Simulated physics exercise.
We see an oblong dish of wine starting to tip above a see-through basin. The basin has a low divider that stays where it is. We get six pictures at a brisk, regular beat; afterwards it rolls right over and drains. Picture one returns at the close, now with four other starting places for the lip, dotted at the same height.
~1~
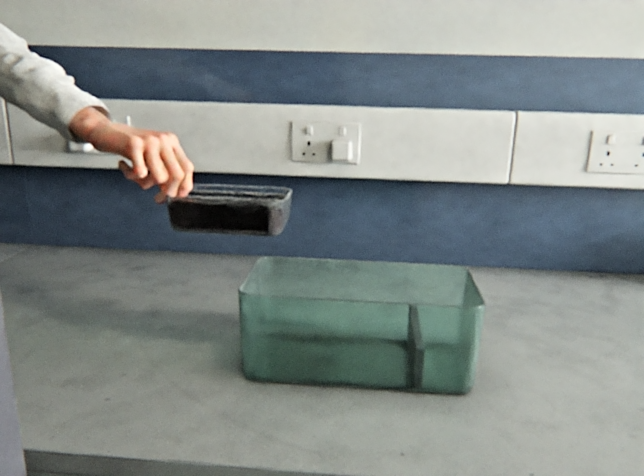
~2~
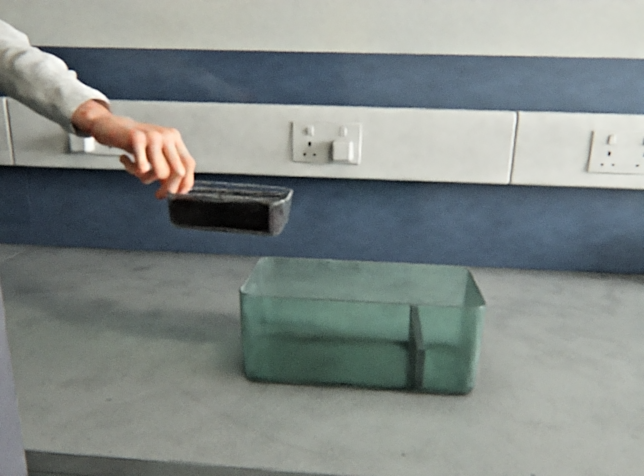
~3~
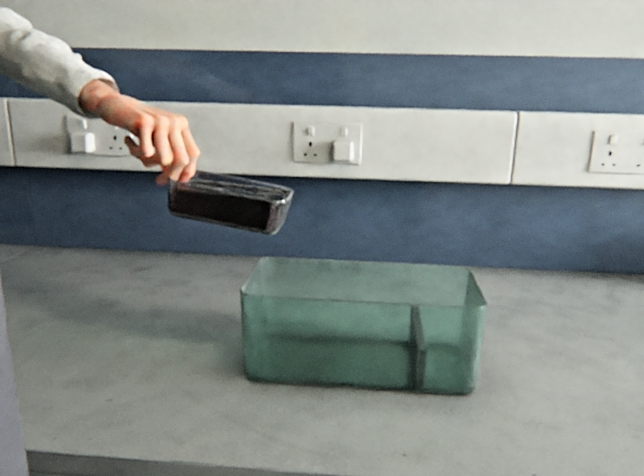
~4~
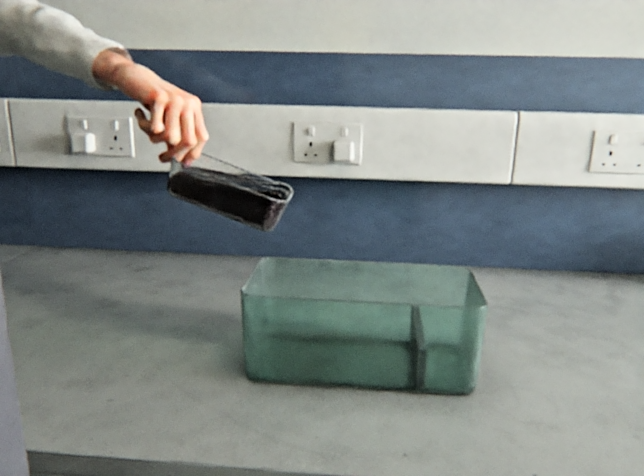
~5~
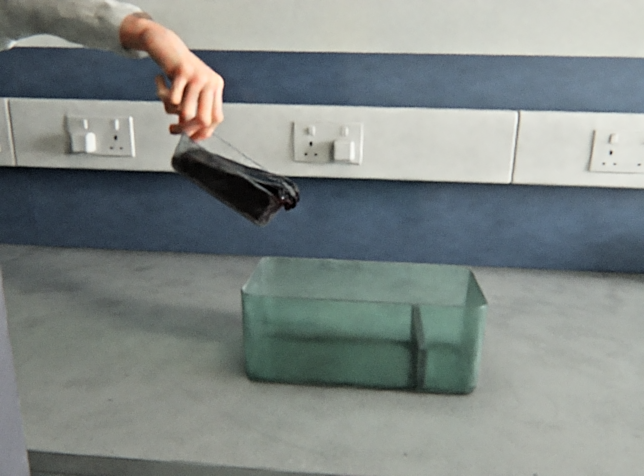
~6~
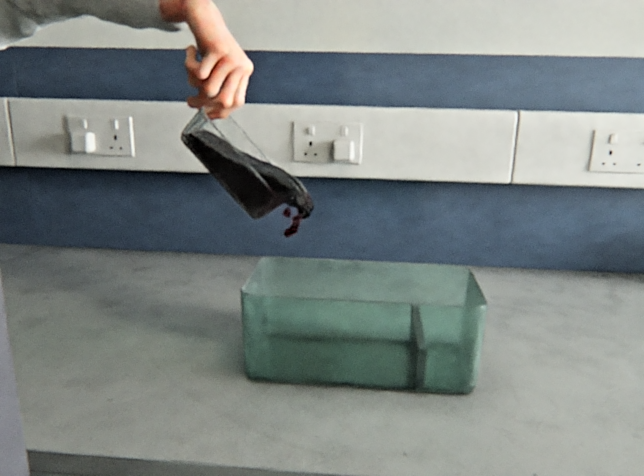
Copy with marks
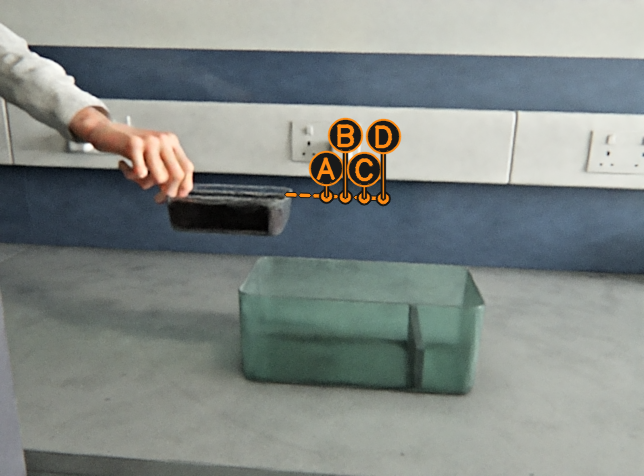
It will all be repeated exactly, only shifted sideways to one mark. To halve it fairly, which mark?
Place A.
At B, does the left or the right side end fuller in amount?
More ends on the right.
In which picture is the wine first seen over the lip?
In picture 4.
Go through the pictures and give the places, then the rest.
Upright, lip at (287, 194); basin from (243, 375) to (473, 391); top of the wall at (416, 325); nothing has left yet.
Tipped about 2°, lip at (287, 195); nothing has left yet.
Tipped about 9°, lip at (288, 195); nothing has left yet.
Tipped about 20°, lip at (289, 195); wine is over the lip, down to (289, 195).
Tipped about 33°, lip at (289, 195); wine is over the lip, down to (294, 204).
Tipped about 48°, lip at (289, 194); wine is over the lip, down to (293, 229).
On the marked copy, A at (326, 196); B at (345, 197); C at (364, 197); D at (383, 198).
For place A, about 55 % ends left of the wall and 40 % right of it; 5 % is lost outside.
For place B, about 29 % ends left of the wall and 65 % right of it; 6 % is lost outside.
For place C, about 22 % ends left of the wall and 68 % right of it; 10 % is lost outside.
For place D, about 17 % ends left of the wall and 71 % right of it; 12 % is lost outside.
